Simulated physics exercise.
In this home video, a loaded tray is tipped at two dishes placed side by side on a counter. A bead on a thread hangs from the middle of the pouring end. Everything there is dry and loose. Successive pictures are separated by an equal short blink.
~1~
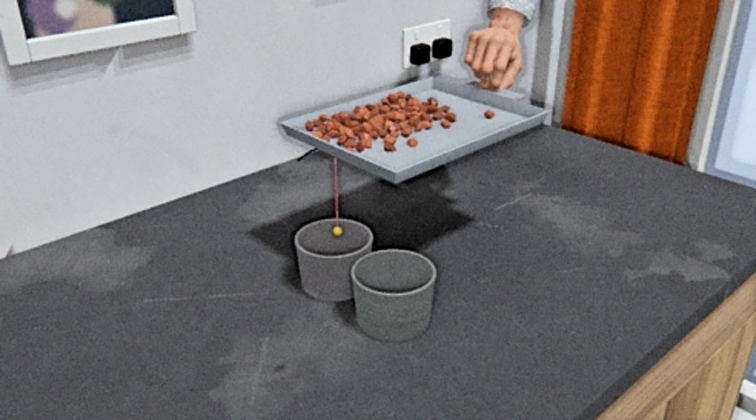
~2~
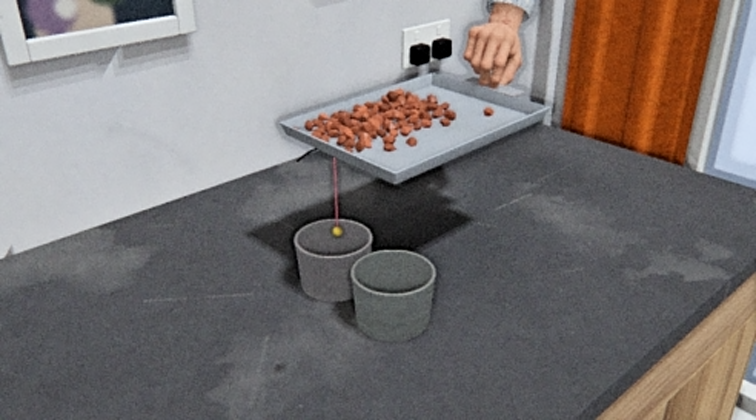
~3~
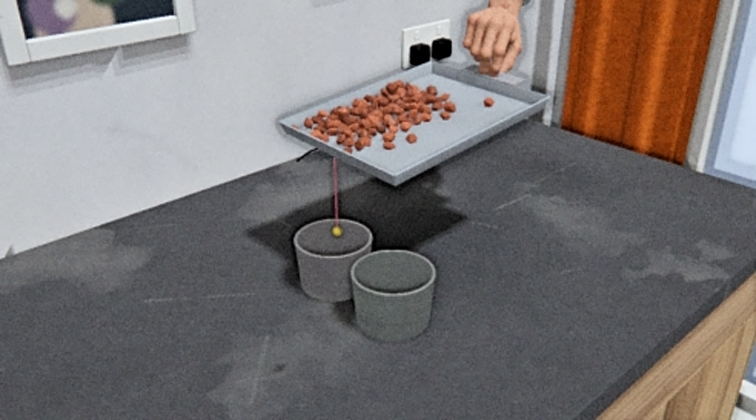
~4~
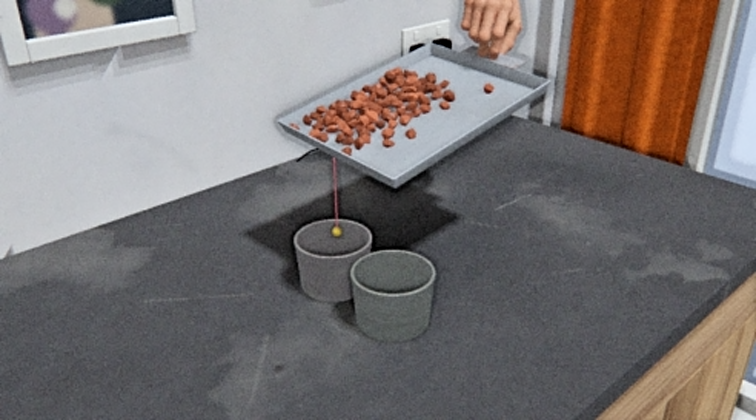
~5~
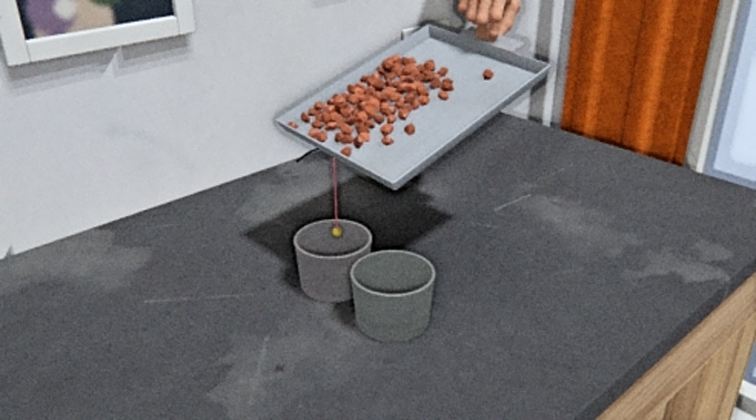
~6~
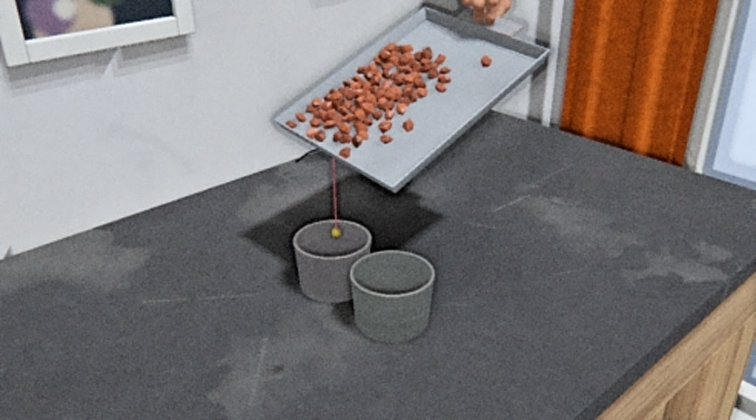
A hand raising the far end of a grey tray of reddish-brown chunks, tilting it above two small dishes on a dark counter.
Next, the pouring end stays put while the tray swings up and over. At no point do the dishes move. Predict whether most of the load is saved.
In the end the dishes save the lesser share of it.
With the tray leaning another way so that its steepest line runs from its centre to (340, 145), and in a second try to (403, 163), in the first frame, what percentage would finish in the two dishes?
About 10 % and 70 %.
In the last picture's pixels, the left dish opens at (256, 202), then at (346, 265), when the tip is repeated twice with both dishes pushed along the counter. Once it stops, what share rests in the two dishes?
Near 0 % and 60 %.
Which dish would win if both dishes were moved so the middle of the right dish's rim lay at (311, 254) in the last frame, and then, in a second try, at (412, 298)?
In turn: The right-side dish; the left-side dish.
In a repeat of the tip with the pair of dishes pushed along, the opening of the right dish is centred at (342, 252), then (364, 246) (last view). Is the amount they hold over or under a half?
At place one the minor share; at place two the minor share.
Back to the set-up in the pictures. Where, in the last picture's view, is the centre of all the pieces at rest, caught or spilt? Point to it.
Near (334, 334), more or less.
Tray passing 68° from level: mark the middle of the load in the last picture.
Centre estimate: (347, 146).
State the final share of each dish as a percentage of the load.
The share is 0 per cent in the left dish and 30 per cent in the right dish.
Shortly afterwards, tray tipped steeply; all but a few on the tray; a little in the air.
Next, tray tipped past a quarter turn; only a few on the tray; near a quarter in the right dish; near half outside both; near a quarter in the air.
Some moments later, tray tipped past a quarter turn; near a third in the right dish; near two thirds outside both.
In the end, tray tipped past a quarter turn; near a third in the right dish; none at all in the left dish; near two thirds outside both.
